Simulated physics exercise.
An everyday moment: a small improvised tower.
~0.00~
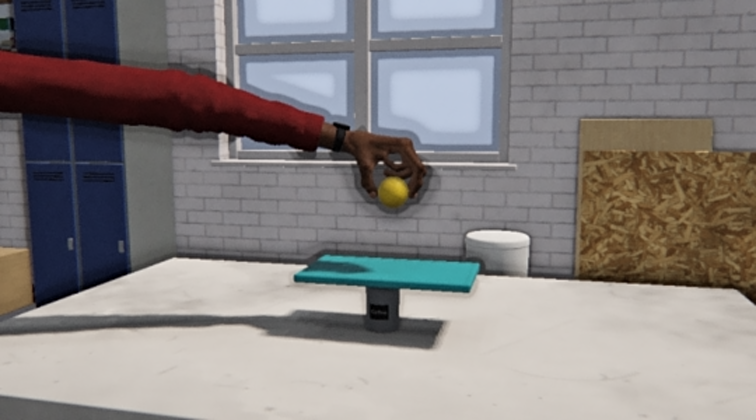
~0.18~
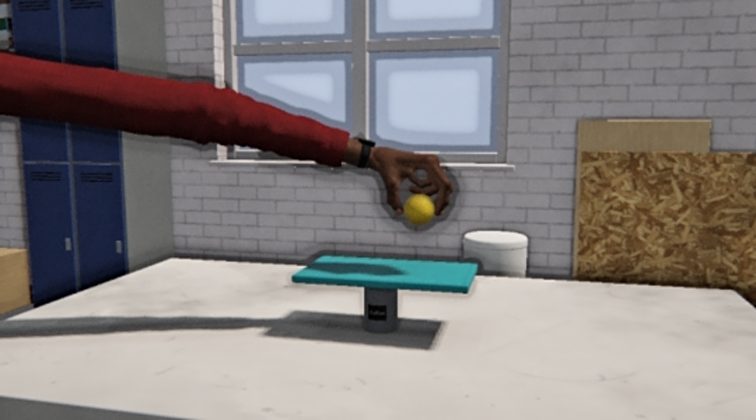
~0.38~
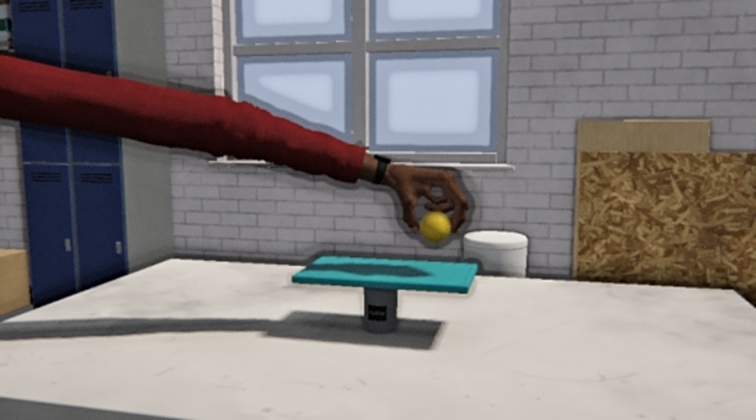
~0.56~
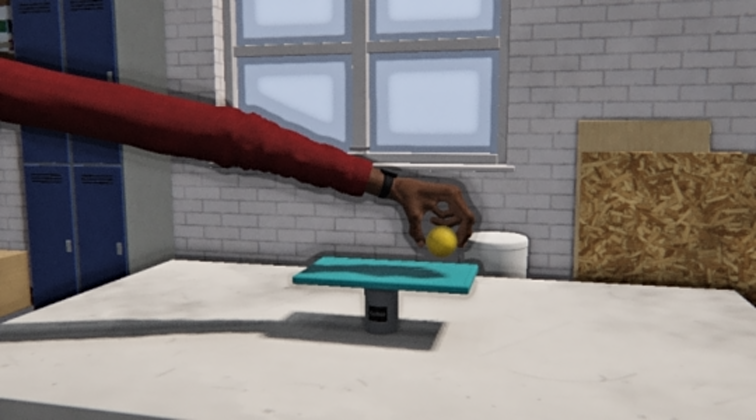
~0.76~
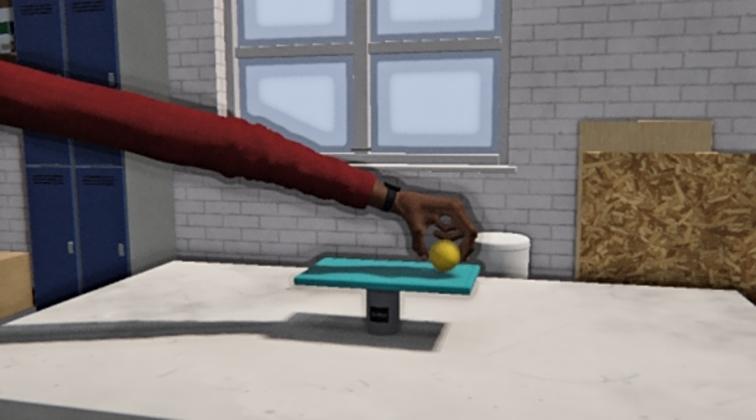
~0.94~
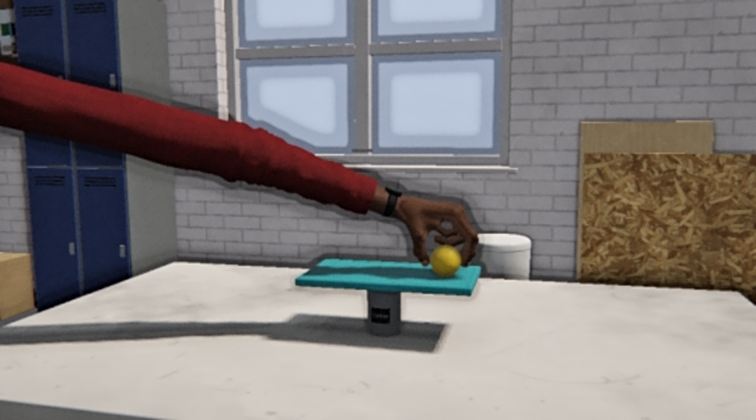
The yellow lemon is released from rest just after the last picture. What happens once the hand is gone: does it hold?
In the end the stack loses its balance.
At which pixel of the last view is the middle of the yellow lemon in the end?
Near (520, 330).
Around 1.34 s, yellow lemon now fallen; turquoise lid rocked 44° from its first pose.
Around 1.54 s, turquoise lid rocked 32° from its first pose.
Finally (3.5 s), fallen, yellow lemon; moved from the start, turquoise lid; grey jar still in place. Final places as the last picture's camera would see them, yellow lemon near (519, 330). The stack comes apart.
